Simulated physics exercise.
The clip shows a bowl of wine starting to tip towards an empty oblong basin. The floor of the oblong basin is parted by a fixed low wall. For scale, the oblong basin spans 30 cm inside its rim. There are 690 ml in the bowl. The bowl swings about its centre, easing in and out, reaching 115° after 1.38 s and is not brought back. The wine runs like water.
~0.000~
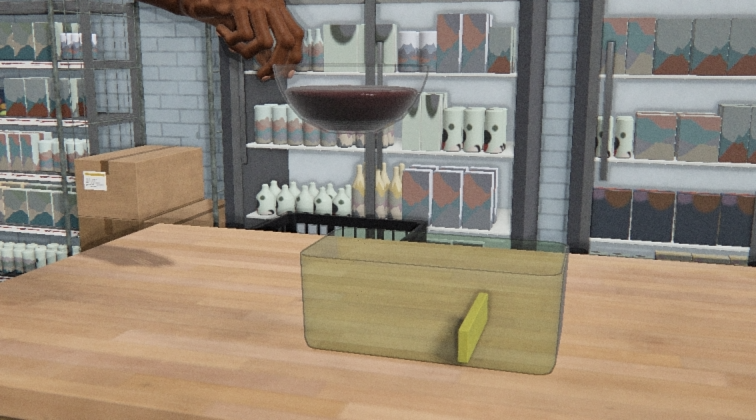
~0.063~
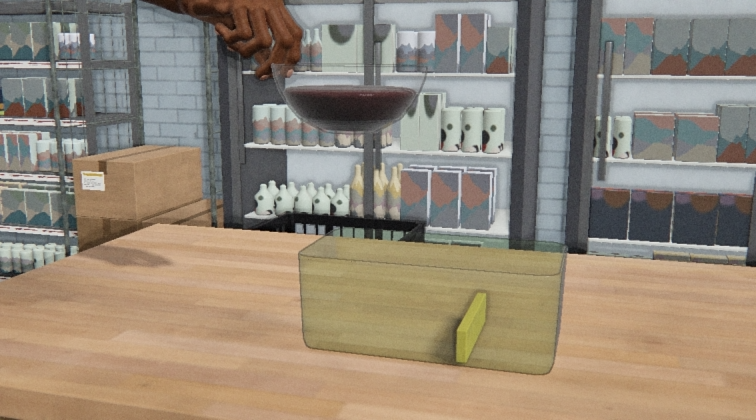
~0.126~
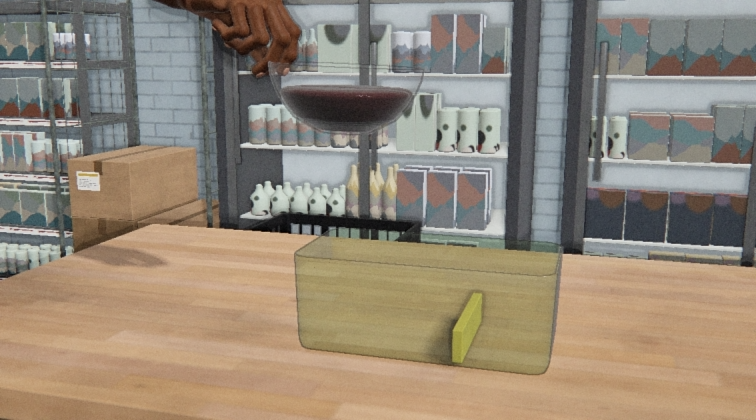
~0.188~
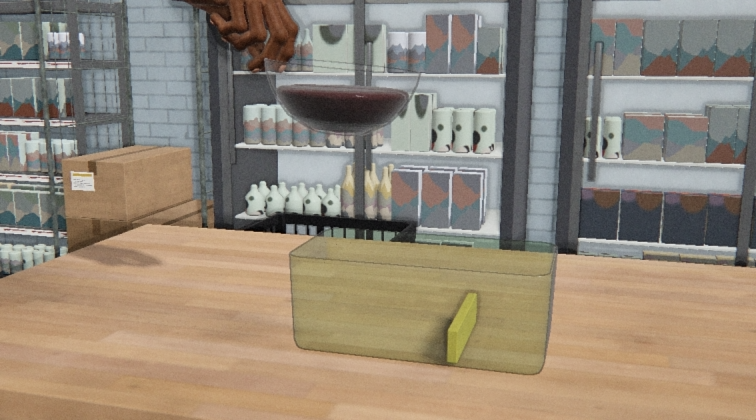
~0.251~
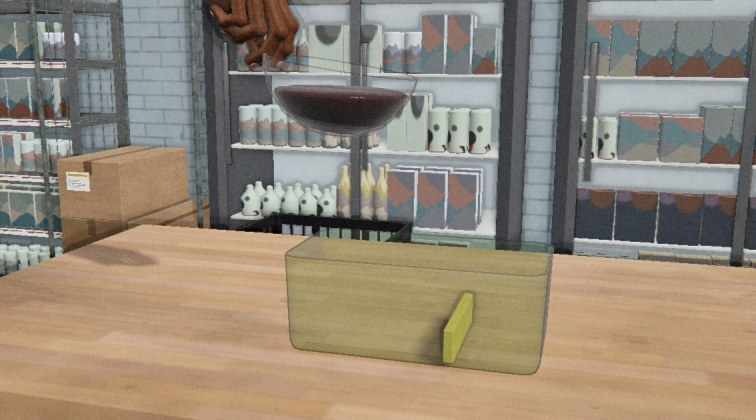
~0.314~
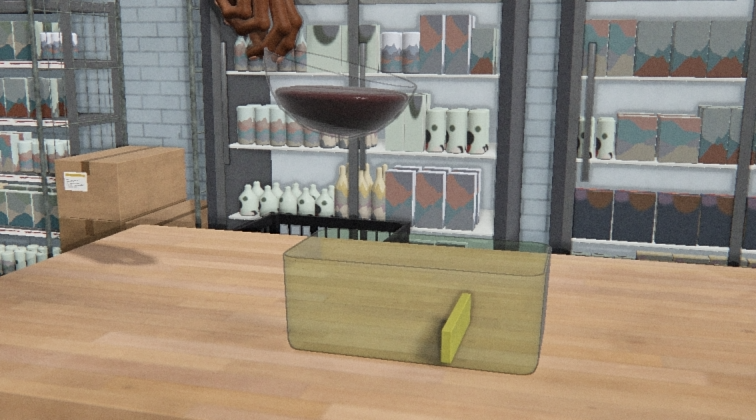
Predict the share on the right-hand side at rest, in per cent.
The far part has some 47 per cent.
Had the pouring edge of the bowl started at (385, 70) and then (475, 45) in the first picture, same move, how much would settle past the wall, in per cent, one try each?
First 5, then 65 per cent.
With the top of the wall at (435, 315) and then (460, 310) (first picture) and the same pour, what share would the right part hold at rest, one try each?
In turn about 75 and 65 per cent.
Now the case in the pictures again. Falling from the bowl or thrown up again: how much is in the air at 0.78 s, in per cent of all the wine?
Near 40 in a hundred.
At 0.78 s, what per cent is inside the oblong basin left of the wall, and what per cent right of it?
Some 6 per cent left and 16 right.
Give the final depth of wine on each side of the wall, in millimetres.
Some 12 mm on the left and 24 mm on the right.
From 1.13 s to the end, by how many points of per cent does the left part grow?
About 0 per cent.
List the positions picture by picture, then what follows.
In the first frame, it leans 0°; its right rim is at (426, 67); the wine meets the walls at (291, 88) and (418, 90); the oblong basin's rim runs from (320, 242) to (565, 260); the wall's top is at (474, 312).
In the second frame, it leans 1°; its right rim is at (425, 68); the wine meets the walls at (289, 88) and (417, 91).
In the third frame, it leans 2°; its right rim is at (422, 71); the wine meets the walls at (286, 88) and (413, 93).
In the fourth frame, it leans 5°; its right rim is at (418, 75); the wine meets the walls at (282, 87) and (410, 93).
In the fifth frame, it leans 9°; its right rim is at (415, 81); the wine meets the walls at (280, 88) and (408, 95).
In the sixth frame, it leans 14°; its right rim is at (414, 89); the wine meets the walls at (281, 88) and (409, 95).
After 0.78 s the tilt is 70° and 38 per cent is still to pour, 6 is left of the wall and 17 right of it.
After 1.13 s the tilt is 106° and 0 per cent is still to pour, 51 is left of the wall and 46 right of it.
After 1.49 s the tilt is 115° and 0 per cent is still to pour, 52 is left of the wall and 47 right of it.
After 1.88 s the tilt is 115° and 0 per cent is still to pour, 52 is left of the wall and 47 right of it.
In the end 52 per cent lies left of the wall, 47 right of it and 1 outside.
